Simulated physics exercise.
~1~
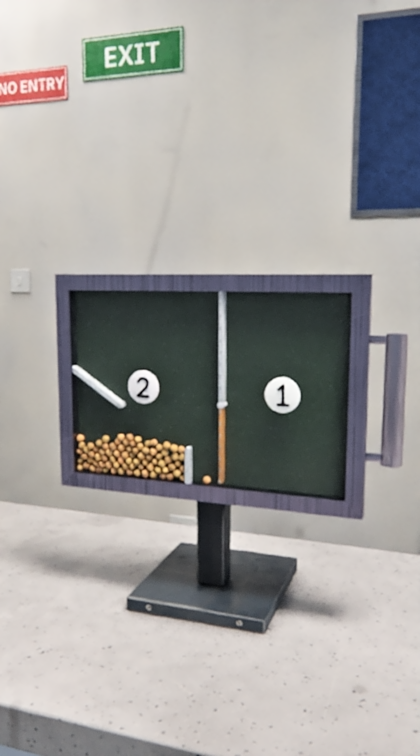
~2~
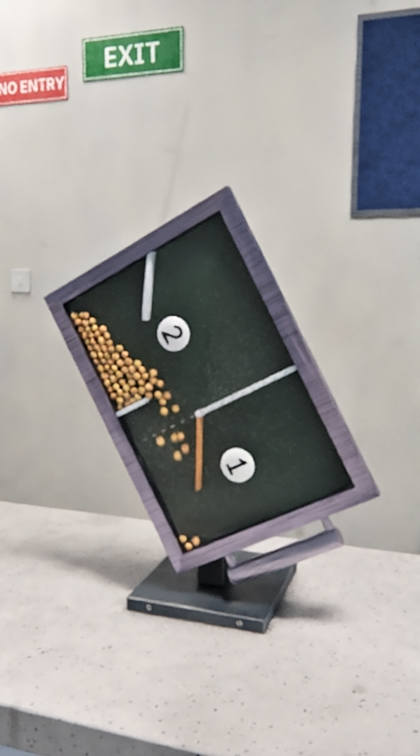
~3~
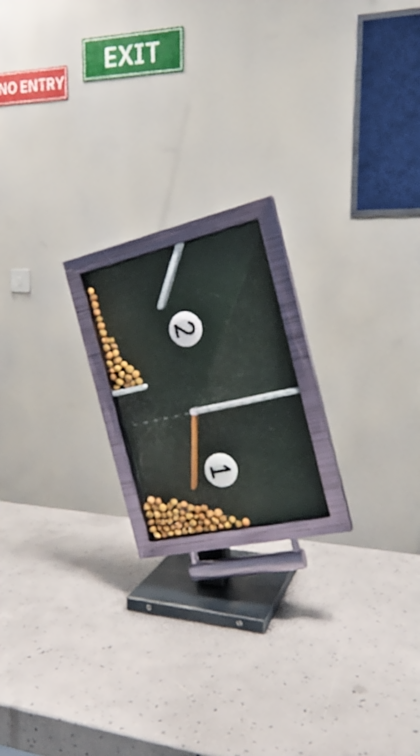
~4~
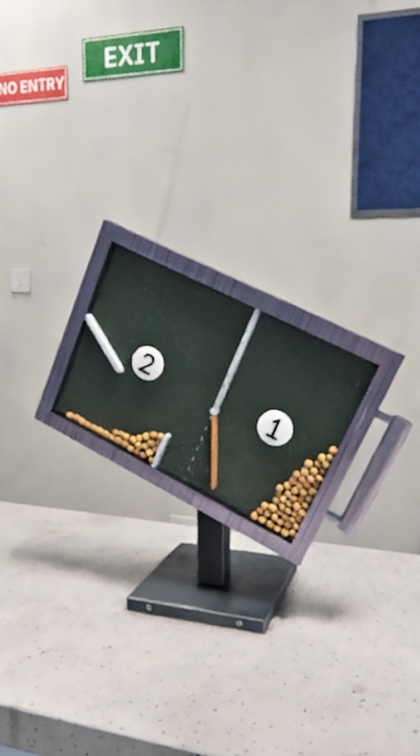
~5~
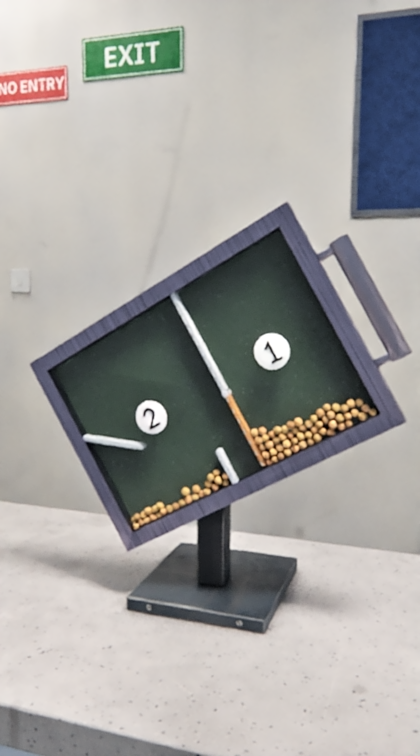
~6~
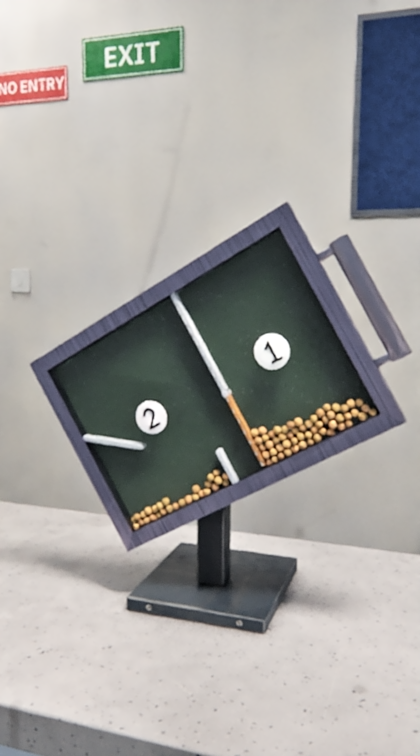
A framed case of wooden beads tips clockwise, then swings back, leaving most in side one.
